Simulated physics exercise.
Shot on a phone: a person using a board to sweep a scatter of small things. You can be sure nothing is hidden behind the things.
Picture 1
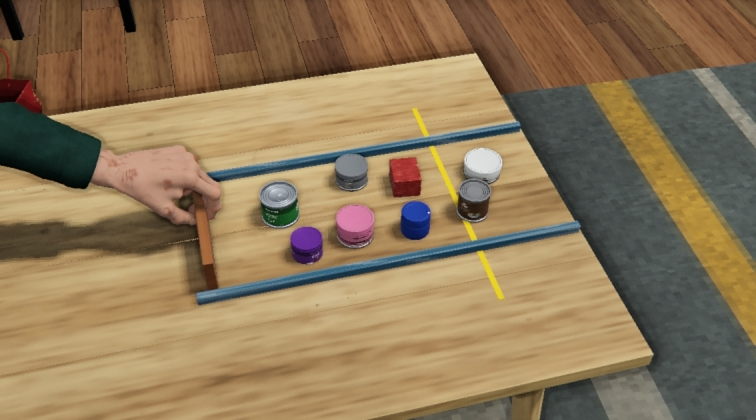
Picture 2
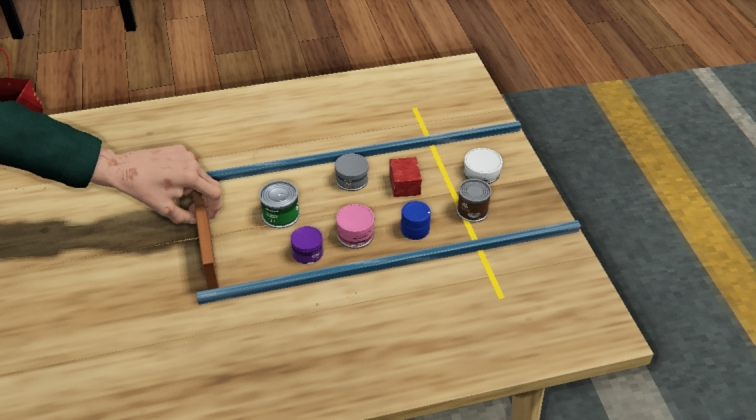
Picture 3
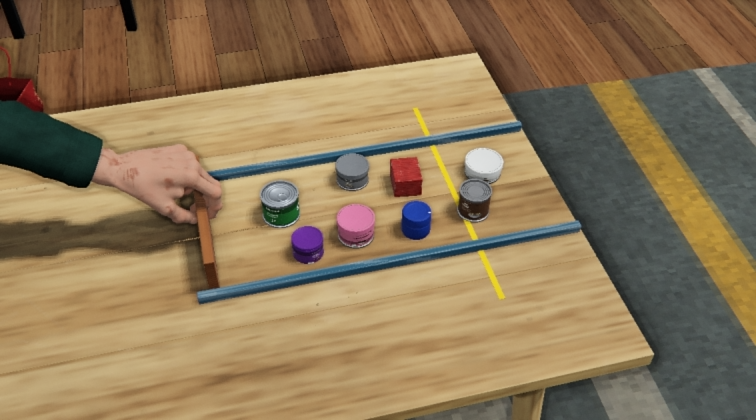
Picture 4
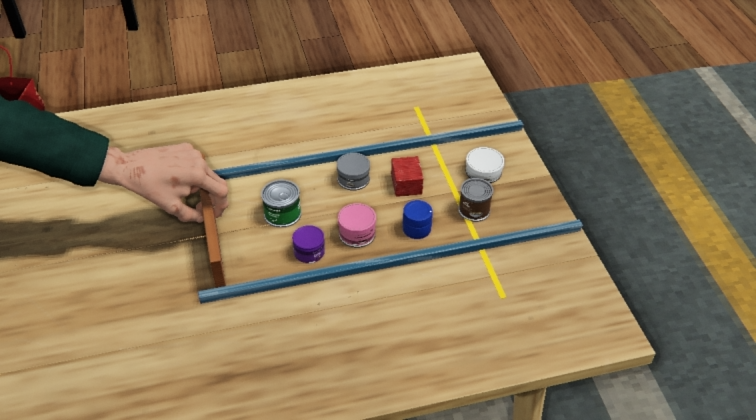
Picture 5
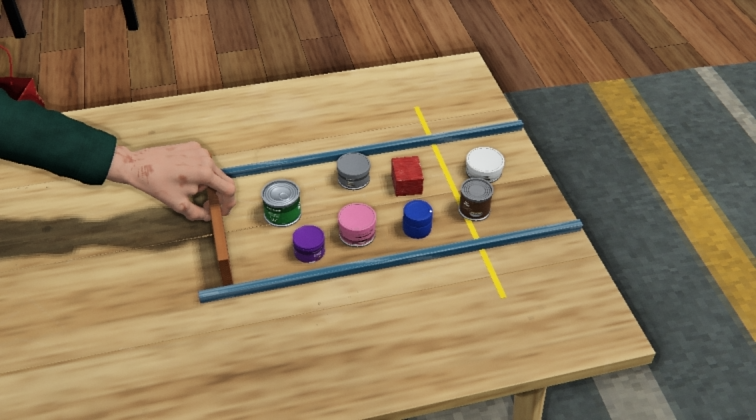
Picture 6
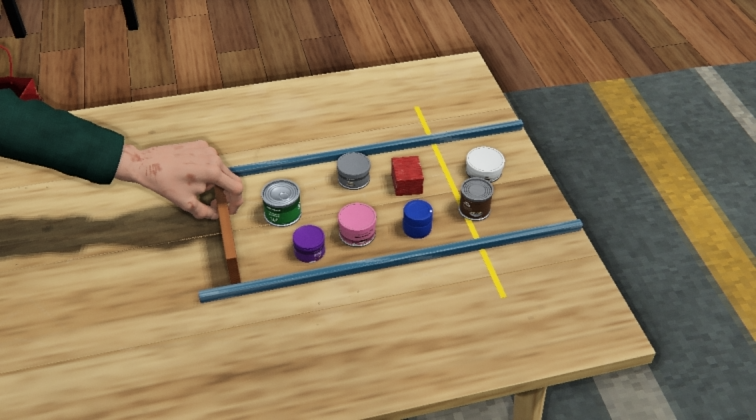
On a wooden tabletop between blue rails, a hand slides an upright board slightly right toward small tubs, tins and a red block.
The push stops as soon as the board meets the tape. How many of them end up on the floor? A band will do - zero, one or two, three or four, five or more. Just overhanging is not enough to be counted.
After that push every one stays on the table.
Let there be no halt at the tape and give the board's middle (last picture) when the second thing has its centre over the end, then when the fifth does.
At (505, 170) for the second, at (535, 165) for the fifth.
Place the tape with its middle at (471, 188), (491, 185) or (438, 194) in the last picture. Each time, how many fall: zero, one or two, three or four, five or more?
So in that order I'd say none at all; just one or two; zero.
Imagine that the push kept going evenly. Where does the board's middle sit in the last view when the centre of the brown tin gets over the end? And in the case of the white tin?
Near (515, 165), then near (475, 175).
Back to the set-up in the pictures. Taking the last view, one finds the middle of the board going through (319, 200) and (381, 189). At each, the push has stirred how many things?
First position 3; second position 6.
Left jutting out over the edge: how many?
The count would be 0.
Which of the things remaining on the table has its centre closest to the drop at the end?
The one is the white tin.
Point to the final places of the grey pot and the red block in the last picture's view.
The grey pot comes to rest at (456, 149), and the red block comes to rest at (491, 156).
A little later, none off yet; white tin at rest near (485, 165); brown tin at rest near (476, 199); red block at rest near (407, 176).
Next, none off yet; white tin at rest near (488, 165); brown tin shifted a little near (493, 198); red block shifted about its own width near (455, 164).
When it is over, the number that fall off is zero.
